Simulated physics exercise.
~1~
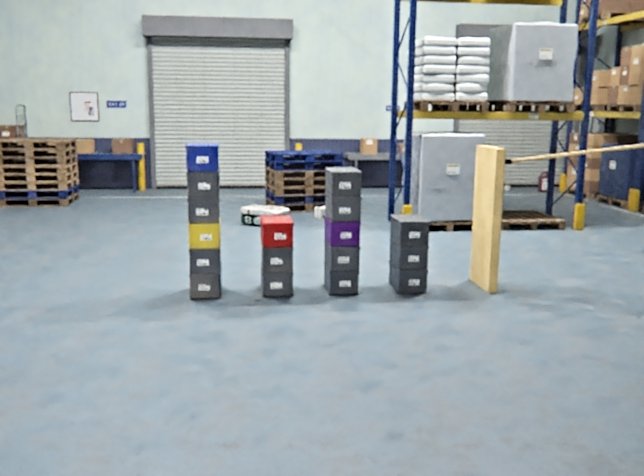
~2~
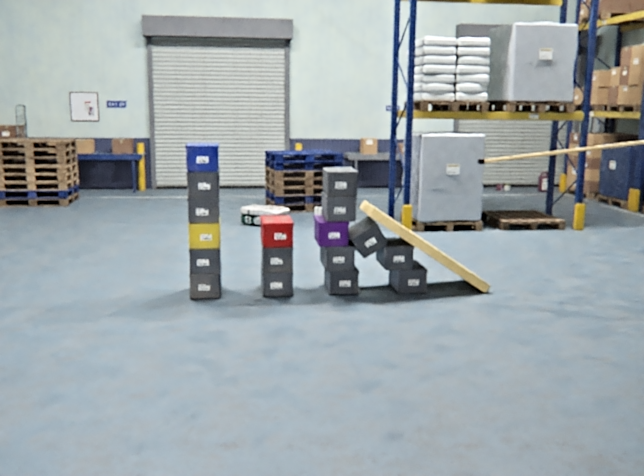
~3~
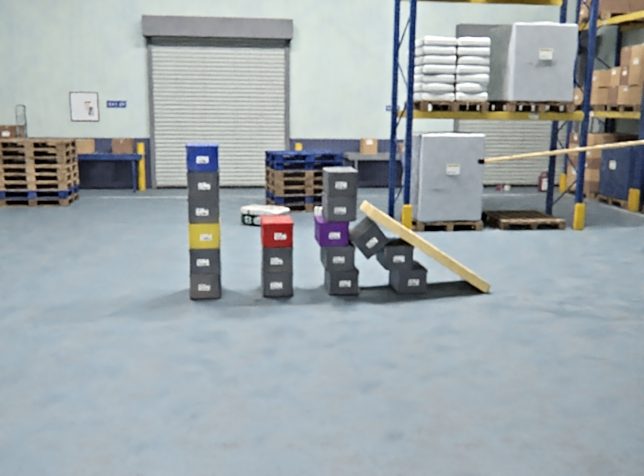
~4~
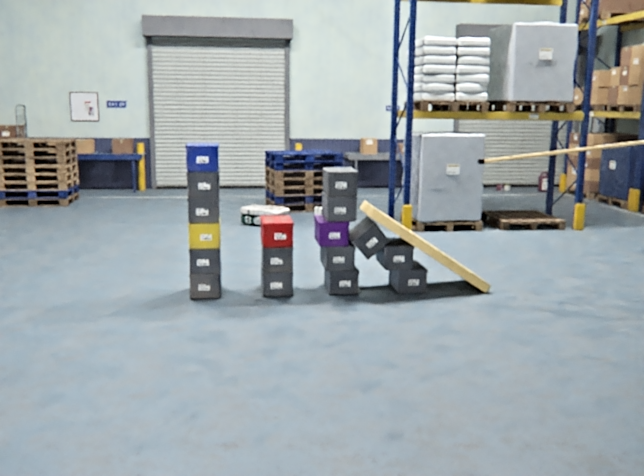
Warehouse floor where a pole pushes a board leftward into stacked totes, shoving the nearest ones askew while red tote stays up.
